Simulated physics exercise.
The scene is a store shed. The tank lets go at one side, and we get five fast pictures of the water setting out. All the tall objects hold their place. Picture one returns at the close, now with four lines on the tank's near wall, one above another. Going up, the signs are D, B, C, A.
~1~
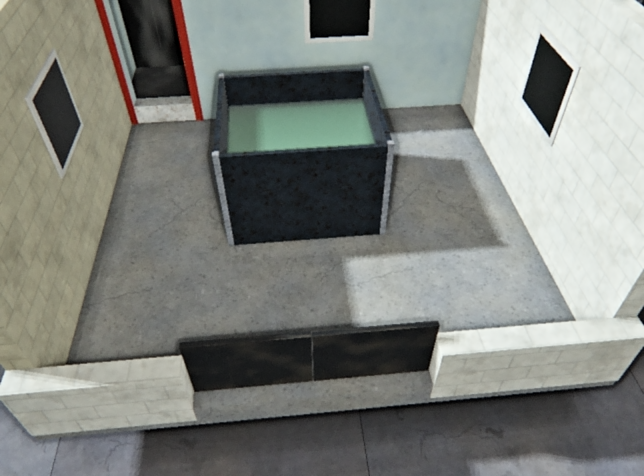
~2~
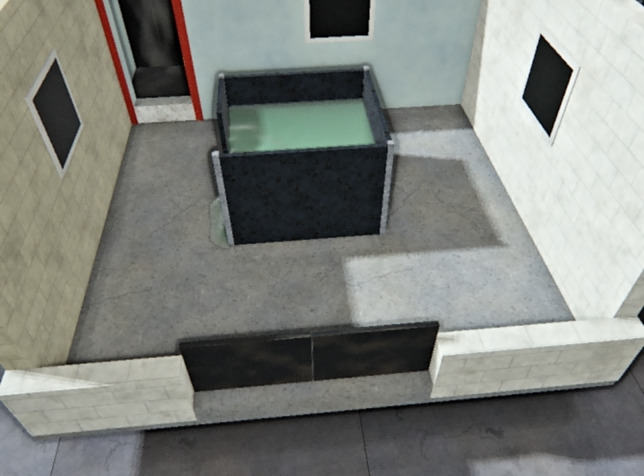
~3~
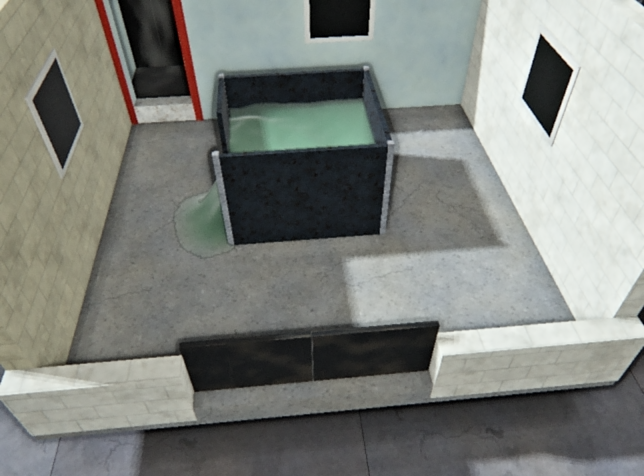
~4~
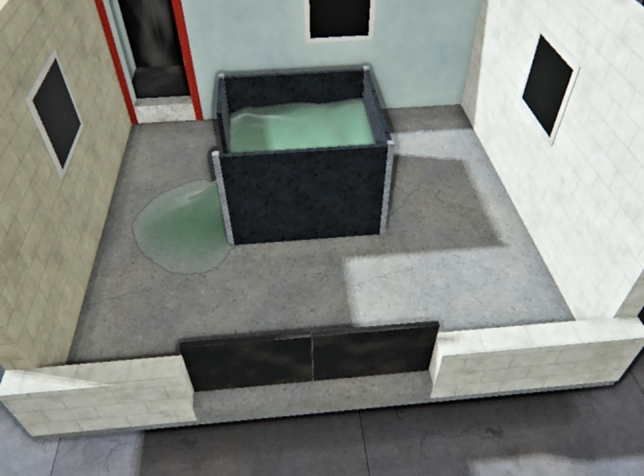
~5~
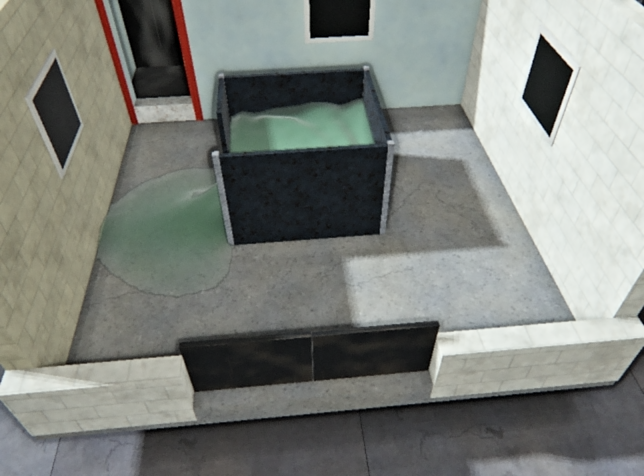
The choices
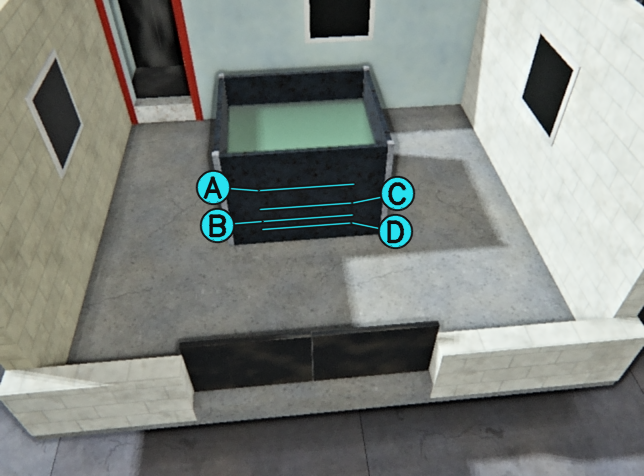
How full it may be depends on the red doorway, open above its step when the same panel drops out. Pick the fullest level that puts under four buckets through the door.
That is mark A.
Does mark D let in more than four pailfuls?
No.
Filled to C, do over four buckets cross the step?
No, that is safe.
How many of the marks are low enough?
All four.
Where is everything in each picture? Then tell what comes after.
Water in the tank at rest, its middle at (300, 137); foot of the red doorway at (167, 121); shut gate at (311, 341).
Water covers 1 % of the ground and shows as far out as (218, 231).
Water covers 3 % of the ground and shows as far out as (183, 209).
Water covers 7 % of the ground and shows as far out as (139, 222).
Water covers 13 % of the ground and shows as far out as (98, 247).
On the marked copy, A at (306, 187); B at (307, 218); C at (306, 206); D at (307, 226); from the bottom up D, B, C, A.
With A, a bucket or two gets in.
With B, nothing gets over.
With C, nothing gets over.
With D, nothing gets over.
